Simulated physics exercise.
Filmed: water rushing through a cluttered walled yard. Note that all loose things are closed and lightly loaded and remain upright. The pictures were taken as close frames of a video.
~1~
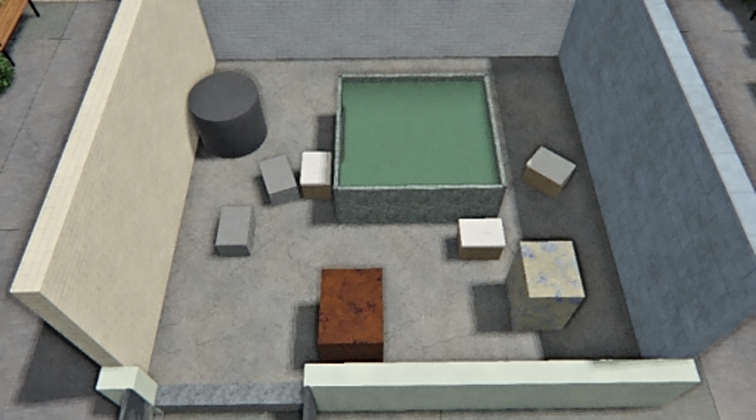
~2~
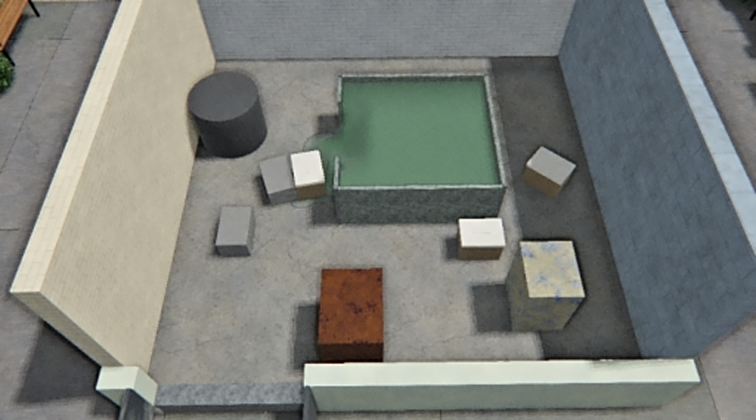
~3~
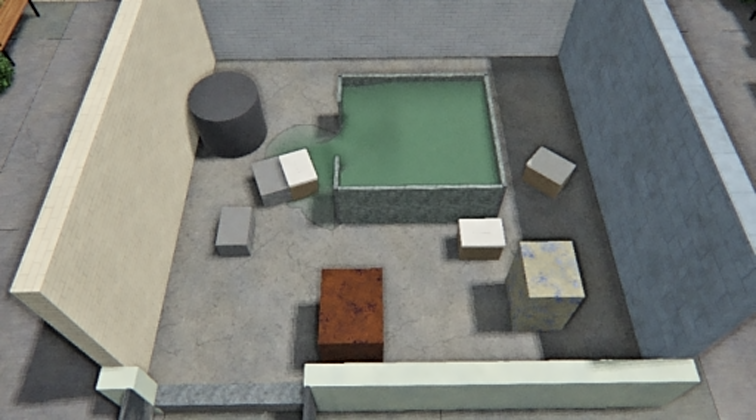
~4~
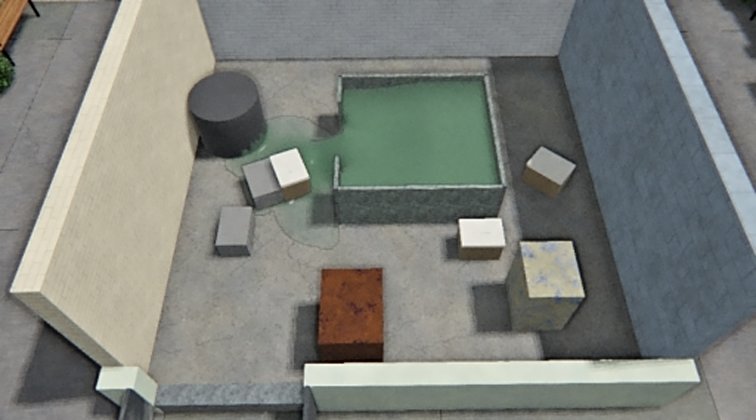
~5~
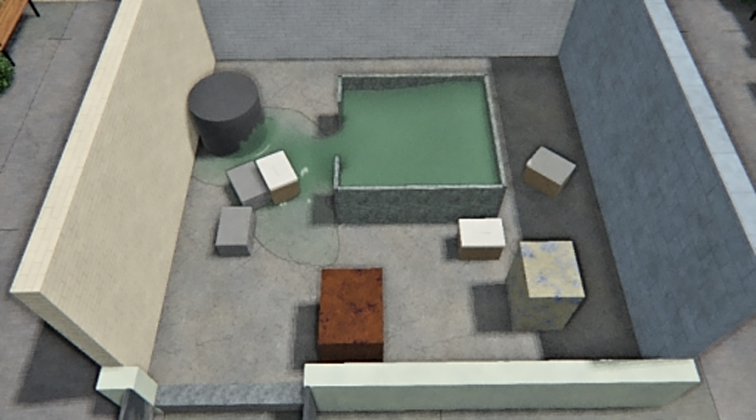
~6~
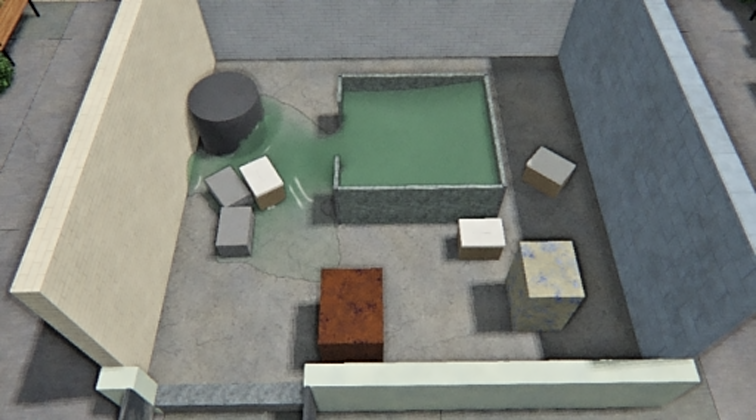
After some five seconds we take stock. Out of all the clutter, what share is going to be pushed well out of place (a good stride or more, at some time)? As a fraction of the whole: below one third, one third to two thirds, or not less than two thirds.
The things swept well aside make up a third to two thirds.
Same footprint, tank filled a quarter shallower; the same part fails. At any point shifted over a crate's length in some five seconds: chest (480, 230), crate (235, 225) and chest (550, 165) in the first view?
Object 1: Didn't cover it. Object 2: Covered it. Object 3: Didn't cover it.
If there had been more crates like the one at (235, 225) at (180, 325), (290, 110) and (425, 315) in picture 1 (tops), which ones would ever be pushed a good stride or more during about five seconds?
Outcome per entry: Knocked aside / knocked aside / stays where it is.
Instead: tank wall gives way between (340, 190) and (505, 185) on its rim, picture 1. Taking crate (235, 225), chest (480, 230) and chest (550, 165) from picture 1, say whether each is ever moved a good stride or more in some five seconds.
Each in turn, ends up that far off, ends up that far off, ends up that far off.
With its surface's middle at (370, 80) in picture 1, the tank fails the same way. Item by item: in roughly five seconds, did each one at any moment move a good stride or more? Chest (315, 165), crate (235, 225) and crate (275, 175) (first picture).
Well, the first one didn't get far, the second got driven a long way, and the third got driven a long way.
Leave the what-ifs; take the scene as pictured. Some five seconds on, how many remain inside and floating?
By my reckoning the number comes out at 0.
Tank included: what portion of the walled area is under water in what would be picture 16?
I'd put it near 45 percent.
A moment on, 2 of 5 are well off their spots; 1 afloat.
Next, 3 of 5 are well off their spots; 1 afloat.
Later, 3 of 5 are well off their spots; 0 afloat.
In the end, 3 of 5 are well off their spots, and 3 have been at some point; 0 afloat.
